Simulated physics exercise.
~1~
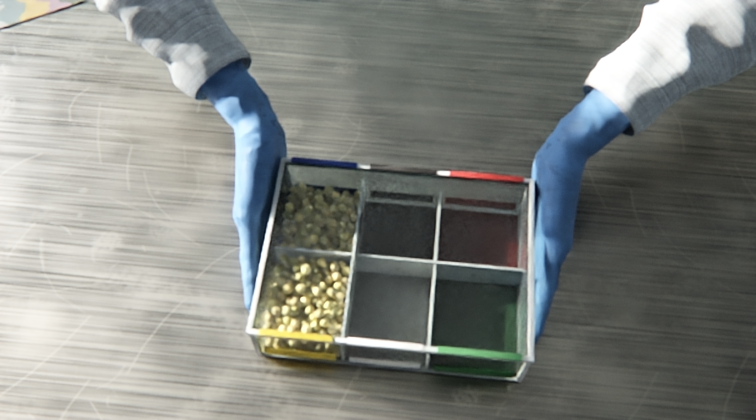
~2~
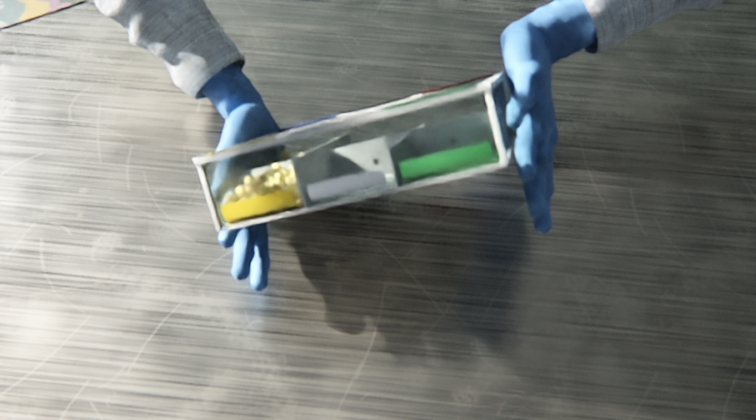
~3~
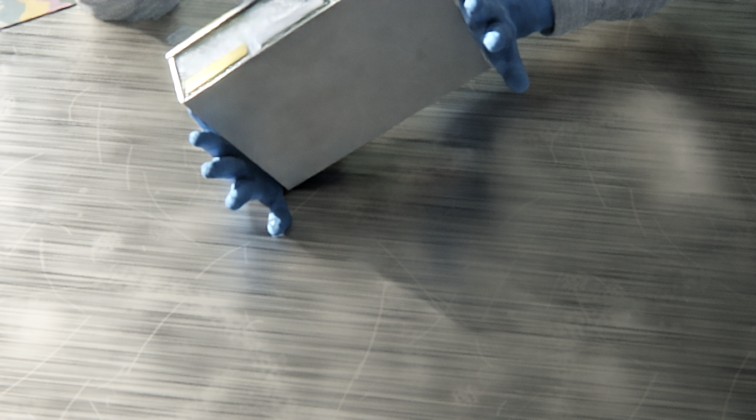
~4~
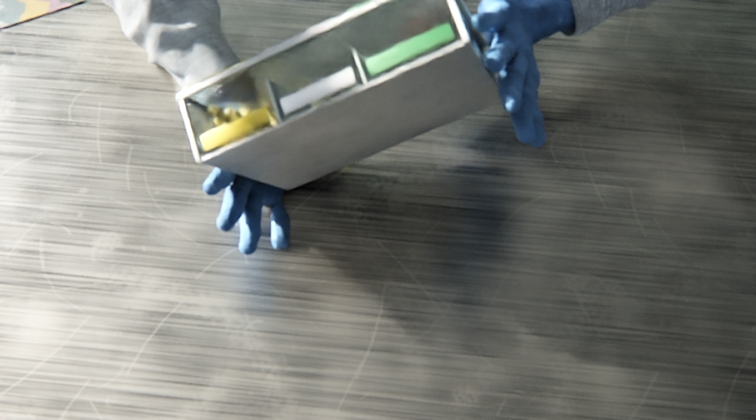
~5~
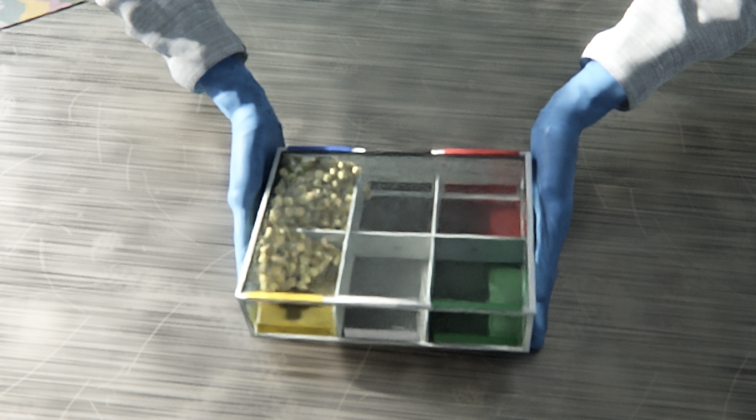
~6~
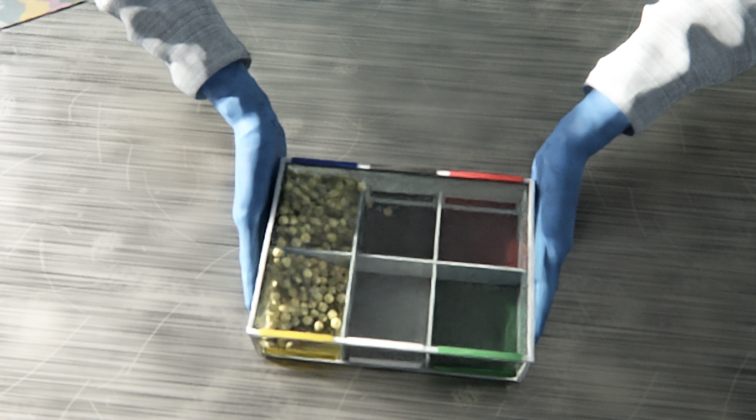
A clear-lidded box with six compartments, its edges marked blue, black and red at the back and yellow, white and green at the front, is held between two blue-gloved hands above a scratched, streaky grey surface, seen from above. Small golden, bean-like pieces fill the two left compartments, while the others look empty. The hands lift the box and tip it steeply, leaning it to one side until its plain grey underside shows. They then tilt it back and lower it flat. It ends level, the pieces still in the left compartments, blue and yellow.
